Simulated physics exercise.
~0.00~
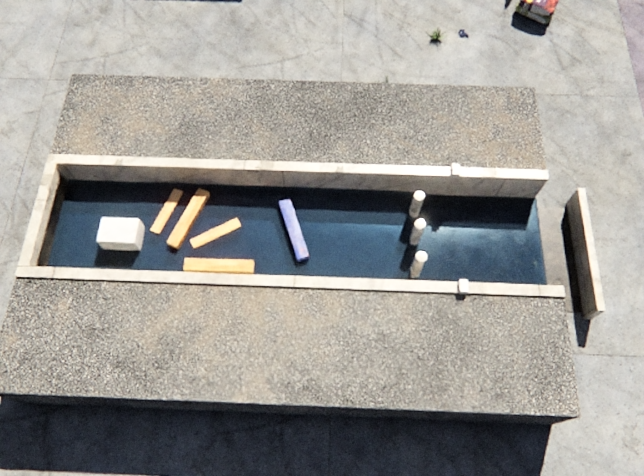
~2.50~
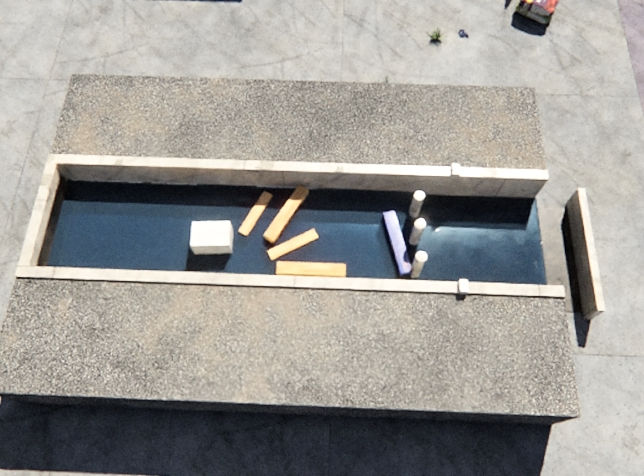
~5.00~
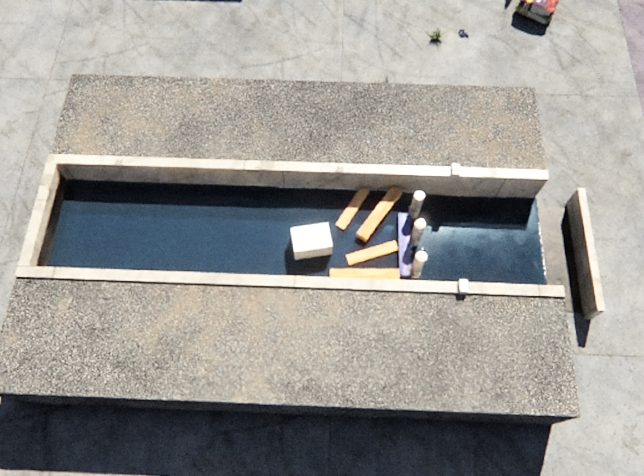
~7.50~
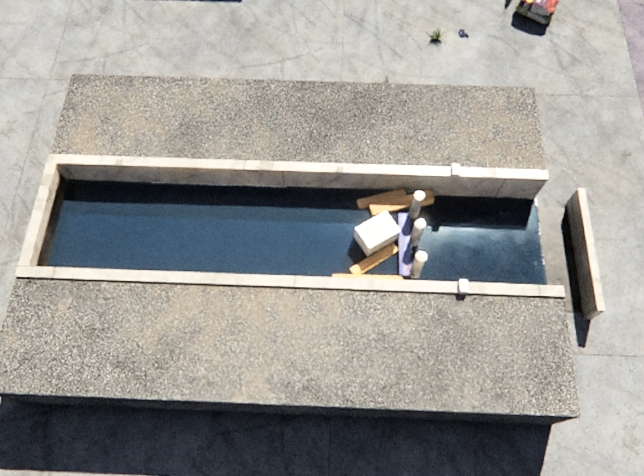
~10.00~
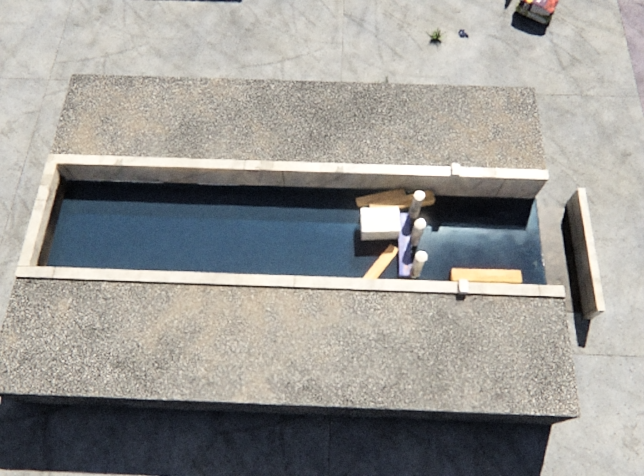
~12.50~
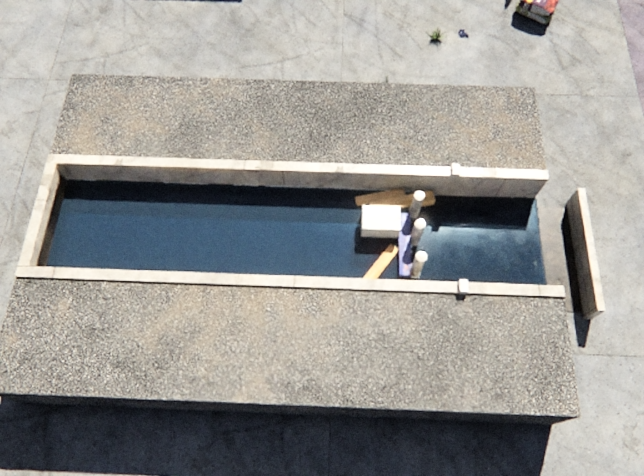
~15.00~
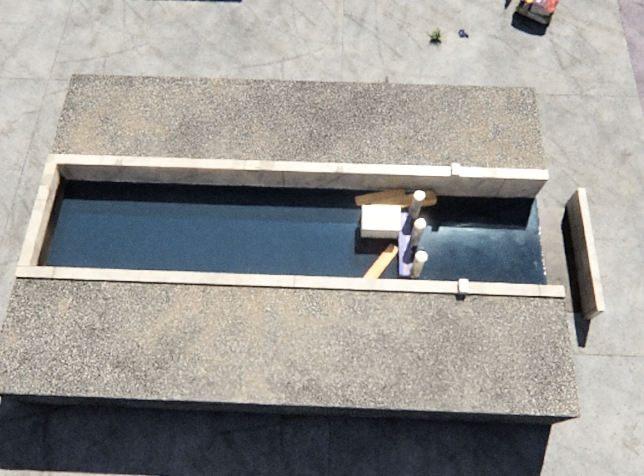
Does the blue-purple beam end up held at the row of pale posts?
Yes, it drifts right until it reaches the posts and is still resting against them at the end, short of the white marks on the banks.
